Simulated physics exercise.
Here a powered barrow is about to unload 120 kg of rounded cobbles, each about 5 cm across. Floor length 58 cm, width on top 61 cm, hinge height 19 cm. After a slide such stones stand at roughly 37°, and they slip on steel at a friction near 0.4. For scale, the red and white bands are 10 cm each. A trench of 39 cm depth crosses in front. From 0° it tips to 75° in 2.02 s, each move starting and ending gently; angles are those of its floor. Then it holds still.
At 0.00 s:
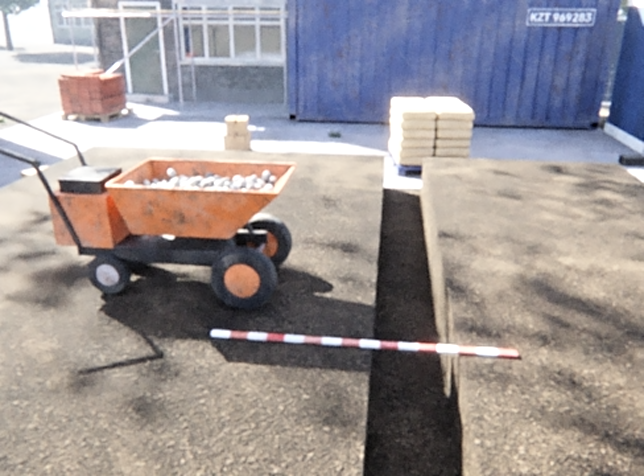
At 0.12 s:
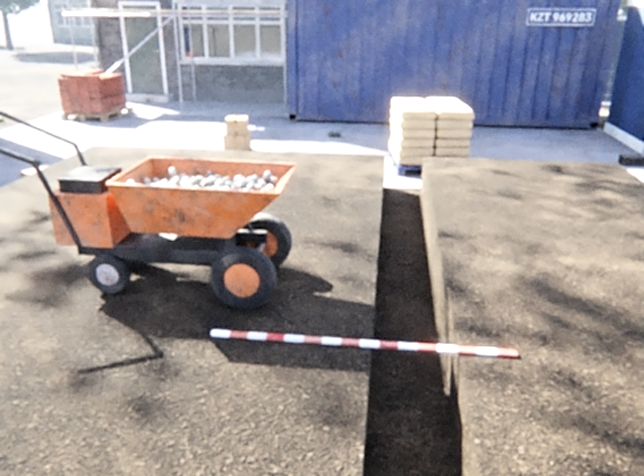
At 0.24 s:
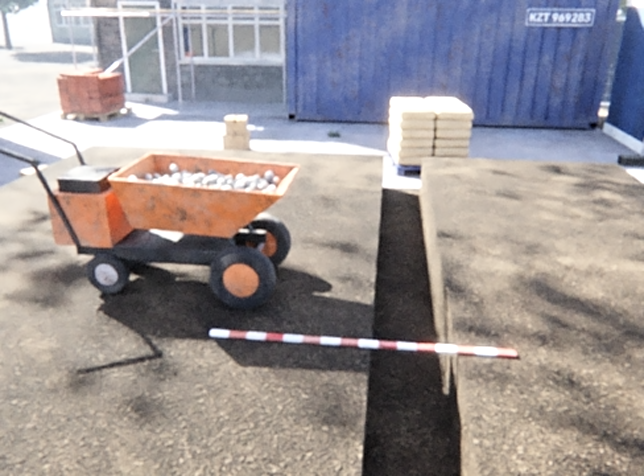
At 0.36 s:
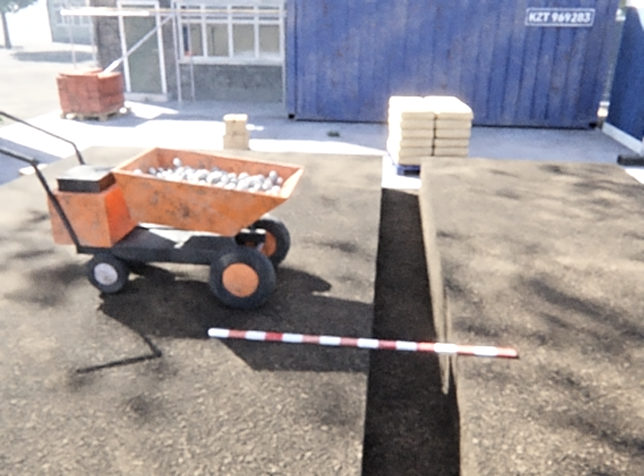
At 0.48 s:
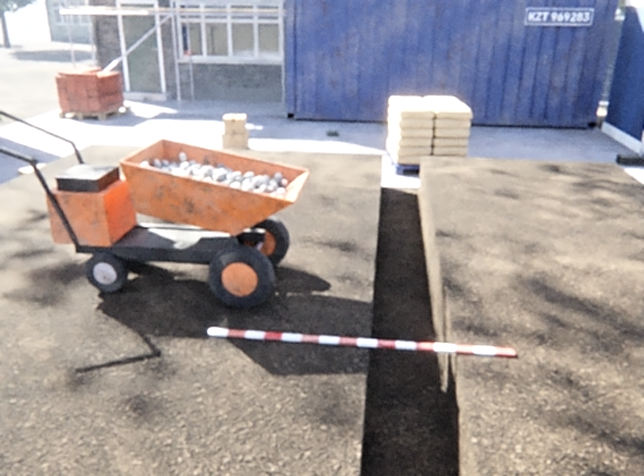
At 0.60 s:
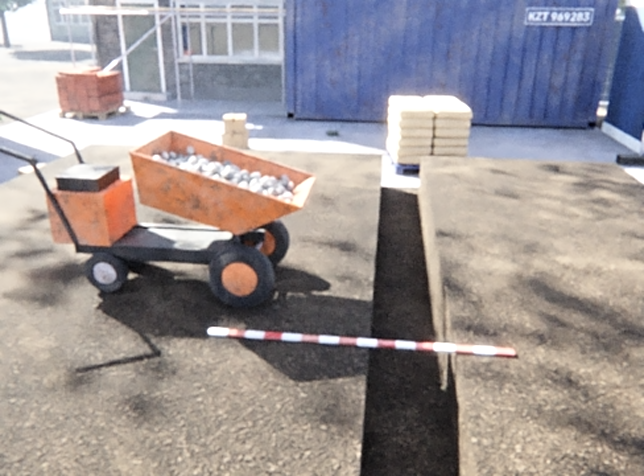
The orange tray of a small wheeled barrow, loaded with pale rounded stones, stayed almost level at first, then tilted gradually down to the right beside a dark trench while the wheels stayed put.
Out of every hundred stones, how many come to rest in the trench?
Roughly 74 per cent ends in the trench.
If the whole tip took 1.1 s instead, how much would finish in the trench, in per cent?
In that case some 75 per cent.
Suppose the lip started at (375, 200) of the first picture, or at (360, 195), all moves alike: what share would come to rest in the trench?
Near 45 per cent from the first place, 70 from the second.
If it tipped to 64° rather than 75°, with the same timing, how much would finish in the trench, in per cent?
In that case some 85 per cent.
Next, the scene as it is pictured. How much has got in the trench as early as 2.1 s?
Some 55 per cent.
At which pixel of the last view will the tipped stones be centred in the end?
Around (402, 340).
After 1.5 s the floor is at 63°; 96 % in the tray, 4 % short of the trench; the foremost stones are at (361, 272).
After 2.1 s the floor is at 75°; 25 % in the tray, 18 % short of the trench, 57 % in the trench; the foremost stones are at (439, 341).
After 2.5 s the floor is at 75°; 10 % in the tray, 21 % short of the trench, 69 % in the trench; the foremost stones are at (435, 340).
After 4.4 s the floor is at 75°; 6 % in the tray, 20 % short of the trench, 74 % in the trench; the foremost stones are at (438, 342).
